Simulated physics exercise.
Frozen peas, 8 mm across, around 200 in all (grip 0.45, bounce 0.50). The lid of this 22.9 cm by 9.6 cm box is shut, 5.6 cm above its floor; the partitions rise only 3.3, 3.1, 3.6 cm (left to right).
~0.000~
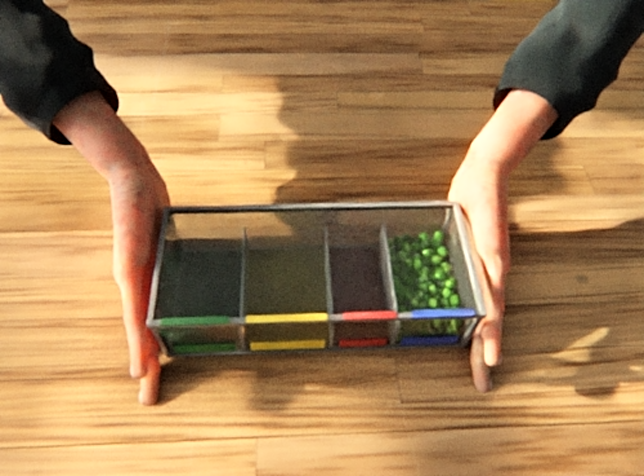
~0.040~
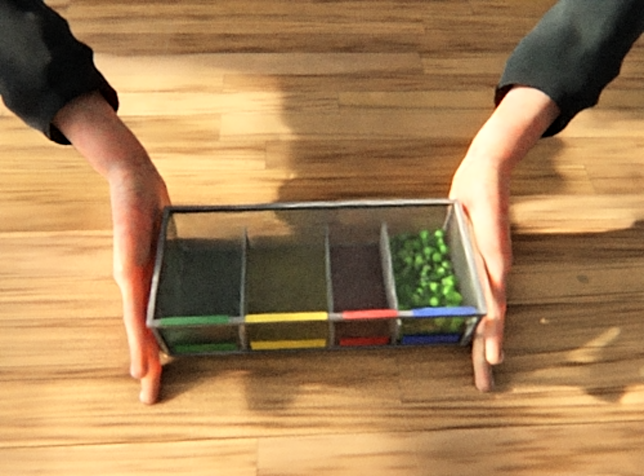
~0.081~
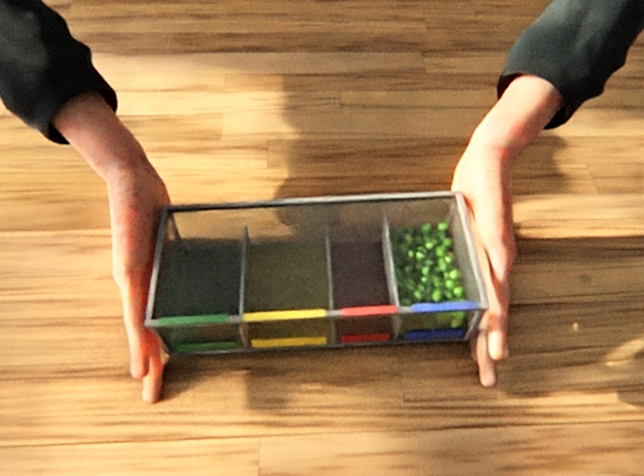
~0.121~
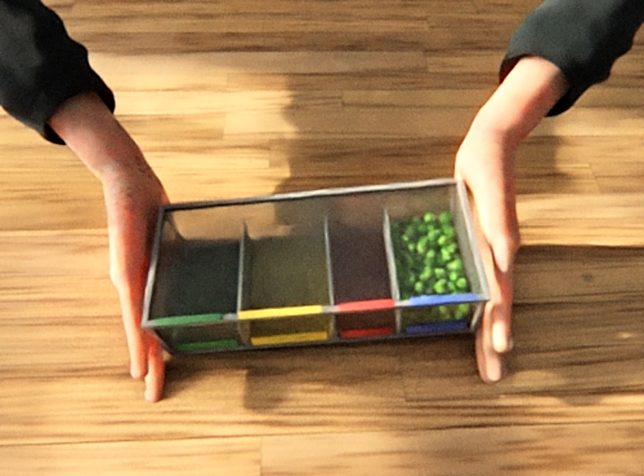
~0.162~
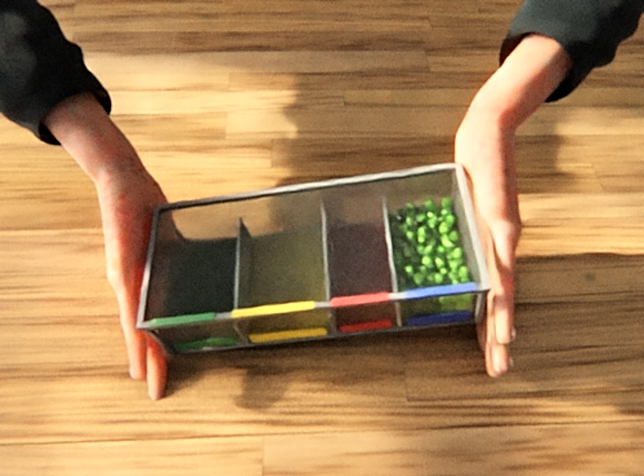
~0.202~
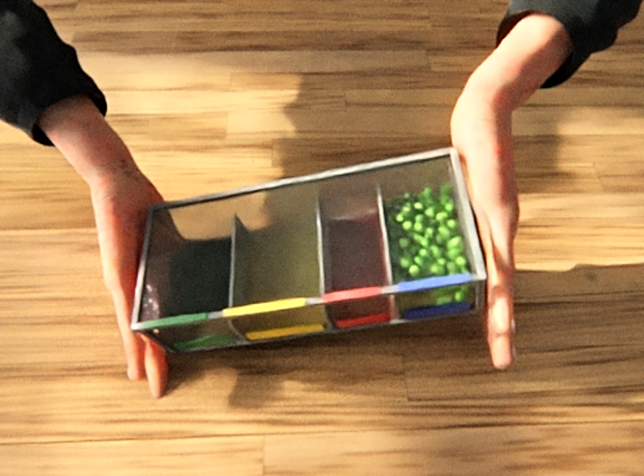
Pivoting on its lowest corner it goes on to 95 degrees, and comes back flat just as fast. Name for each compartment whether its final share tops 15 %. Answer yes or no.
Red compartment: No; blue compartment: Yes; green compartment: Yes; yellow compartment: Yes.
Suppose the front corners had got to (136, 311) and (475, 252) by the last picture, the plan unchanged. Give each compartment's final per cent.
Red 5; blue 30; green 45; yellow 20.
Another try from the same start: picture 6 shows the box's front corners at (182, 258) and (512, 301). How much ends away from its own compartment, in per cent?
Then about 0 per cent.
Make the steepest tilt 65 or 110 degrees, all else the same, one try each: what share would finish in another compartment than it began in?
About 25 and 90 per cent.
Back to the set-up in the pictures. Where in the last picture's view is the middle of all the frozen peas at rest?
Around (246, 315).
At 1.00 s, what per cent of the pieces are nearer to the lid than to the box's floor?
Some 70 per cent.
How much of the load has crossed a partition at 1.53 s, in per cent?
About 75 per cent.
After 1.00 s, tilt 95 degrees; red 15 %, blue 70 %, green 5 %, yellow 10 %.
Then, at 1.53 s, tilt 42 degrees; red 5 %, blue 25 %, green 50 %, yellow 20 %.
After 2.13 s, tilt 0 degrees; red 5 %, blue 25 %, green 50 %, yellow 20 %.
At rest (2.8 s), red 5 %, blue 25 %, green 50 %, yellow 20 %.
